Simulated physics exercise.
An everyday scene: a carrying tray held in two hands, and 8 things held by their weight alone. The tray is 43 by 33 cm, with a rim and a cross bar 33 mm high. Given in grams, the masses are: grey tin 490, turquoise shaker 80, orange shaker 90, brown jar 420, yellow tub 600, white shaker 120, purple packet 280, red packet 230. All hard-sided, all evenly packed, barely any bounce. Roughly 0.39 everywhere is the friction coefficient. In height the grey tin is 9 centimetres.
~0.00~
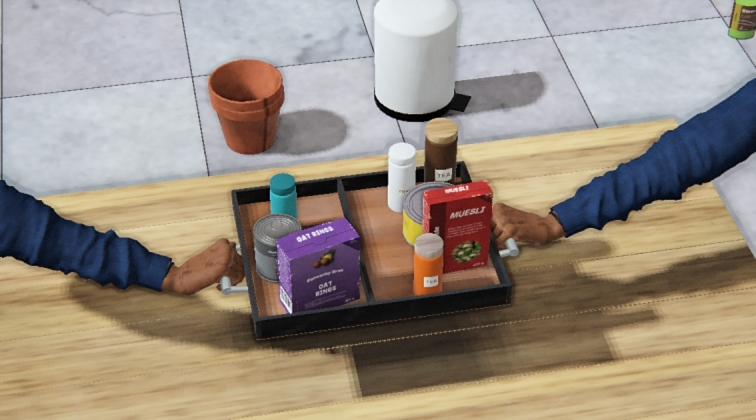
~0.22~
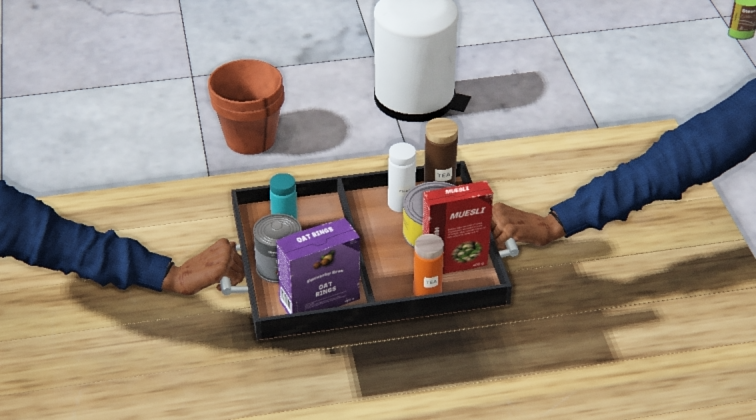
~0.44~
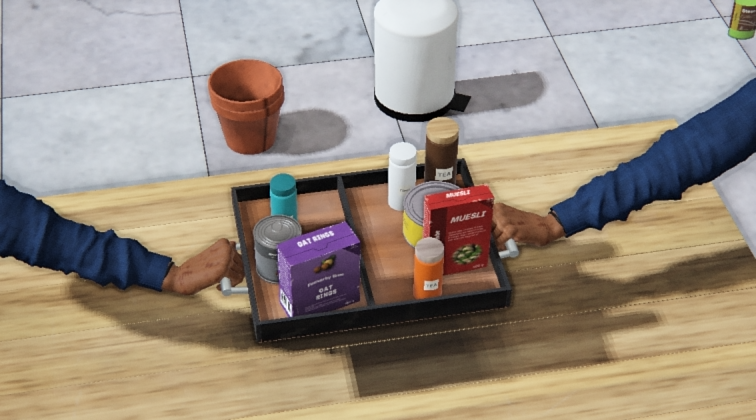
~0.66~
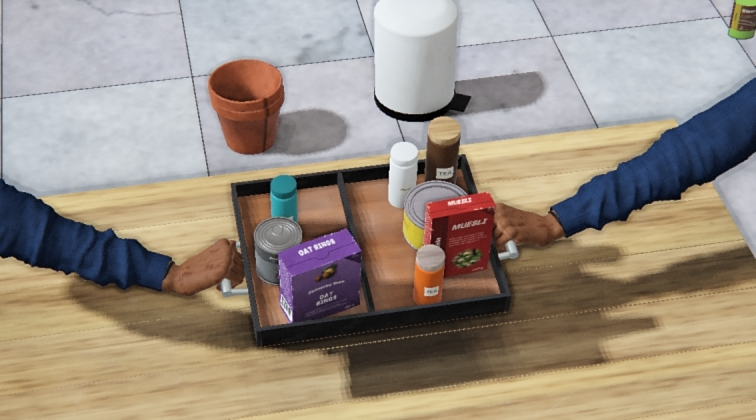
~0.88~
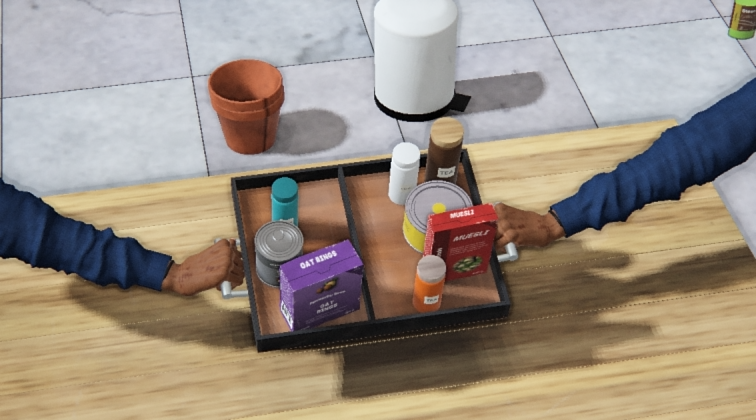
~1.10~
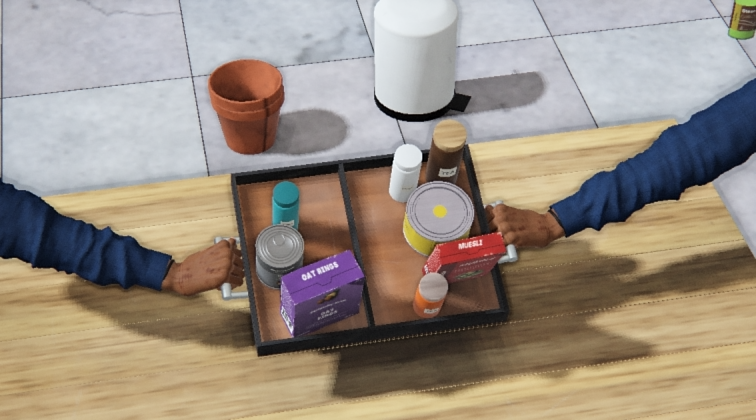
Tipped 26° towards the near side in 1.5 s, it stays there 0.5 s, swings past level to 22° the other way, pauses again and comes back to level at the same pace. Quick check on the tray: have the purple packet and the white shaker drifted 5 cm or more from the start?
Check: Purple packet drifted; white shaker drifted.
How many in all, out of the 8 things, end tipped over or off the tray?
Altogether, 5.
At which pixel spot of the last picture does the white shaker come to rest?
End position: Roughly (381, 260).
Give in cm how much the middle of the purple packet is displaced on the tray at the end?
9 cm.
Around 1.60 s, tilt 26°, near edge down; orange shaker and red packet now off the tray; white shaker on its side near (394, 227); purple packet shifted 3 cm near (330, 314).
Around 3.00 s, tilt 7°, far edge down; white shaker on its side near (388, 269); purple packet shifted 3 cm near (326, 268); brown jar tipped 74° against what carries it.
Around 4.30 s, tilt 21°, far edge down; brown jar now off the tray; white shaker on its side near (381, 249); purple packet shifted 5 cm near (317, 229).
Finally (6.0 s), off the tray, orange shaker, brown jar and red packet; on their side or leaning hard on the tray, turquoise shaker and white shaker; not toppled but over 5 cm from the start, grey tin, yellow tub and purple packet. In the last view, purple packet near (316, 234), white shaker near (381, 260).
